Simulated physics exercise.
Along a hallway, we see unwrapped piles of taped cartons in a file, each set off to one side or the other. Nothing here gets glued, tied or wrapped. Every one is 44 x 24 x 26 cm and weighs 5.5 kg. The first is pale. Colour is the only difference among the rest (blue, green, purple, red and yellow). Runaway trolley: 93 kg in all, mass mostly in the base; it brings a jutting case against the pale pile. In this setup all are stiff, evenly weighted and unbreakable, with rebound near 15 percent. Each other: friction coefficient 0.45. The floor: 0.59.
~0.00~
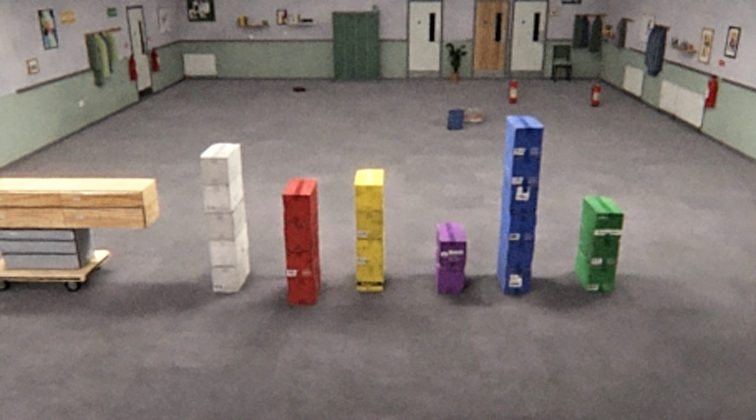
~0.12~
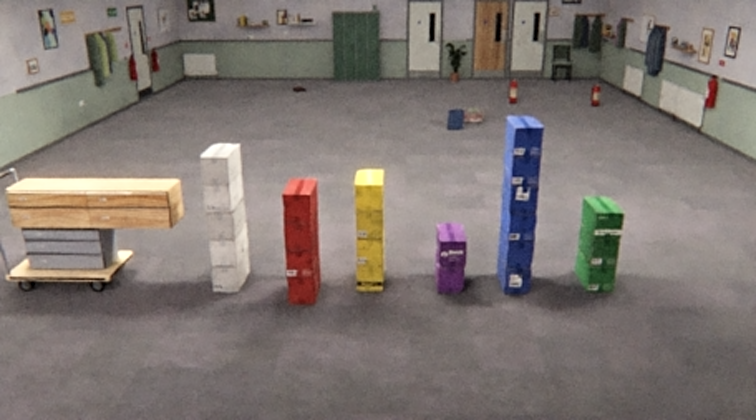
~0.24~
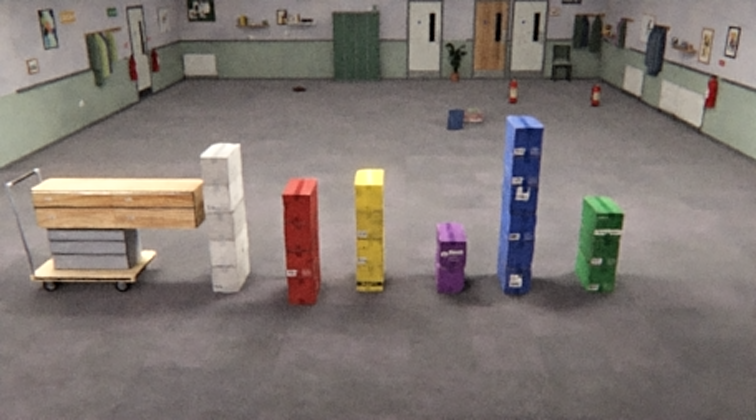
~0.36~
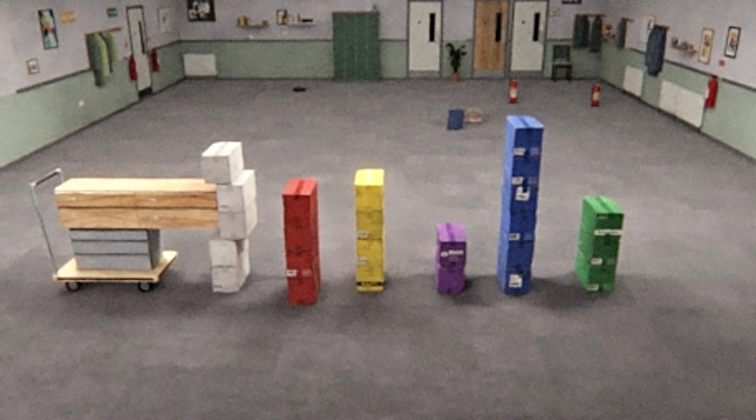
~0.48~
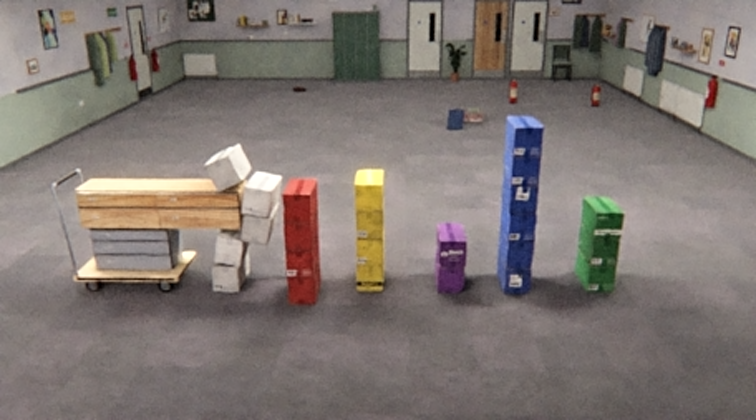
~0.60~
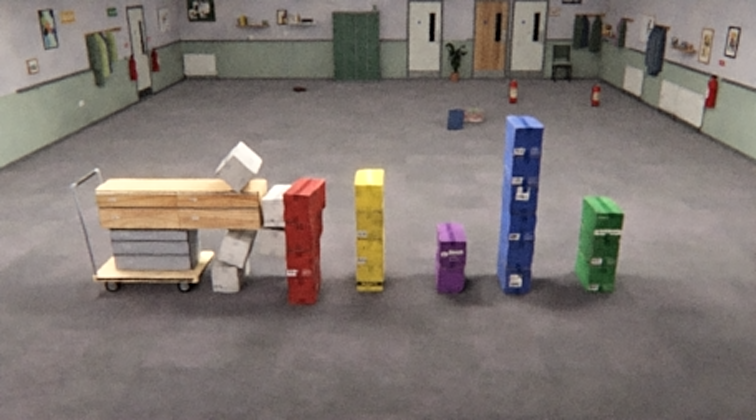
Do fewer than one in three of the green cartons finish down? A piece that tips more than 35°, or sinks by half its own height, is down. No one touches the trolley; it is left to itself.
Yes, fewer than one in three do.
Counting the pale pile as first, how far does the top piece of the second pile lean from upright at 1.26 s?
It sits around 30° from upright.
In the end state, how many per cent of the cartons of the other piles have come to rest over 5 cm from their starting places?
The answer is 45 percent.
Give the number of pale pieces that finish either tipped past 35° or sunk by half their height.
Tally of pale pieces: 3.
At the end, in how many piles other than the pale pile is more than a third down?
The number of such piles is 2.
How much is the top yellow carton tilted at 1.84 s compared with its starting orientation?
Measured against how it began, the tilt is near 90 degrees.
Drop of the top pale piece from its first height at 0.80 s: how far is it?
10 cm lower.
After 0.80 s, 3 of the pale pile down; none of the 3 green cartons down (0 of 19 in all colours); top green carton unmoved; top red carton 9° from how it stood.
After 1.26 s, 3 of the pale pile down; none of the 3 green cartons down (0 of 19 in all colours); top green carton unmoved; top red carton 30° from how it stood, 10 cm lower.
After 1.84 s, 3 of the pale pile down; none of the 3 green cartons down (7 of 19 in all colours); top green carton unmoved; top yellow carton on its side.
In the end (2.9 s), 3 of the pale pile down; none of the 3 green cartons down (7 of 19 in all colours); top green carton unmoved; top yellow carton on its side. That is 0 per cent. From the last view, middles, top green carton near (602, 218), top yellow carton near (491, 224).
